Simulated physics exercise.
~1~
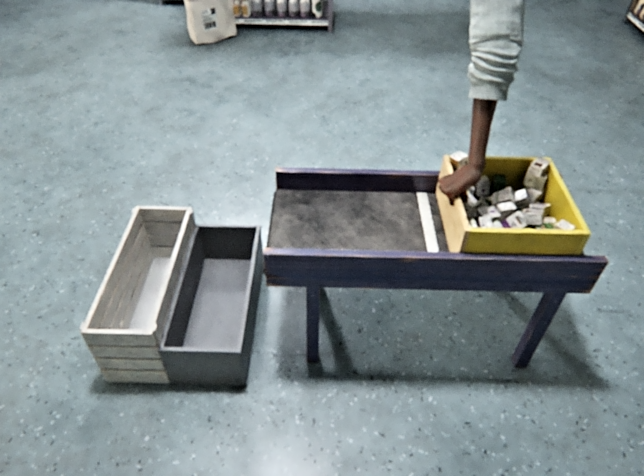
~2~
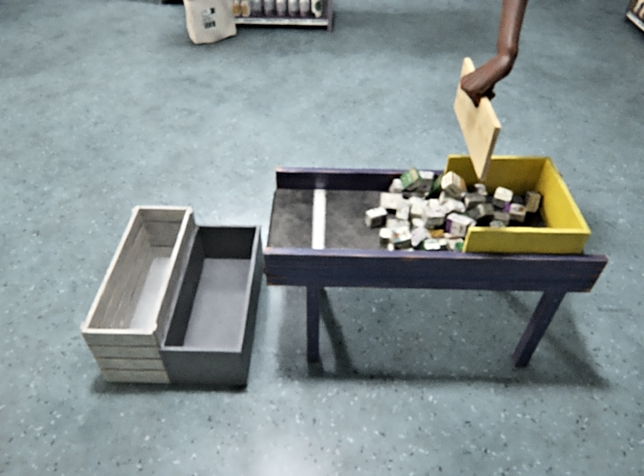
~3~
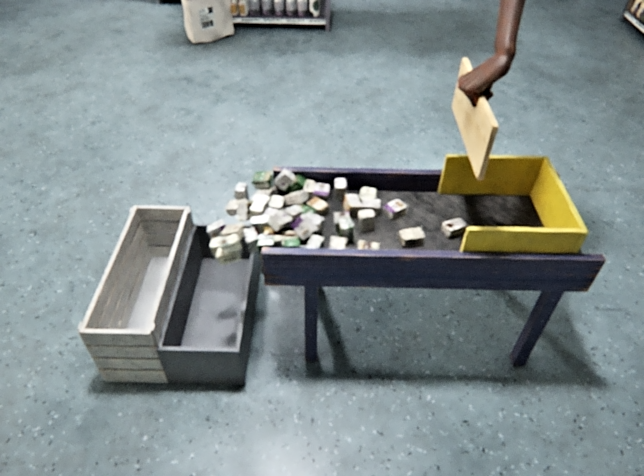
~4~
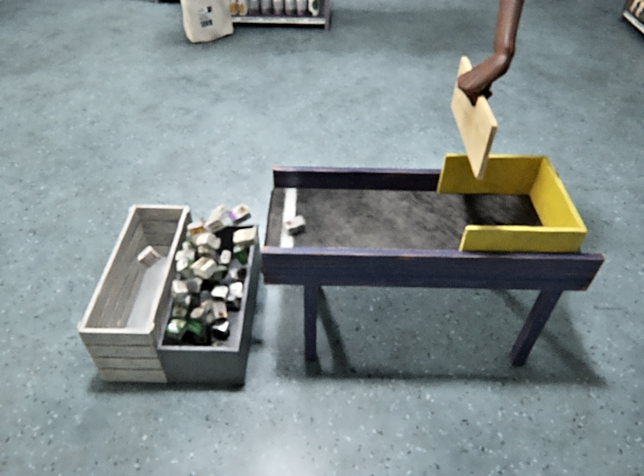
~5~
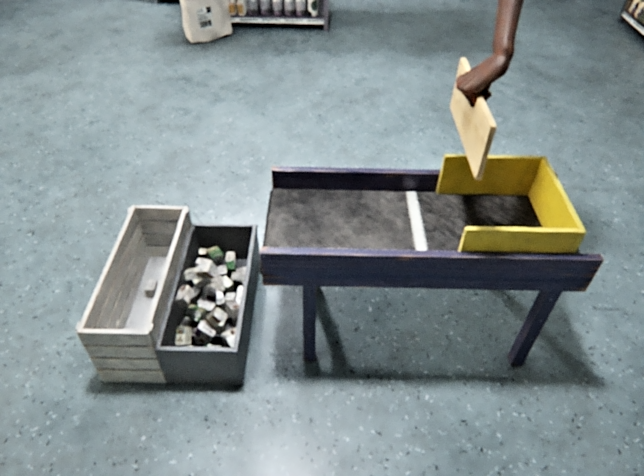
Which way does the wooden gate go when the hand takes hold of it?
The gate moves up, lifted clear of the yellow pen by the hand.
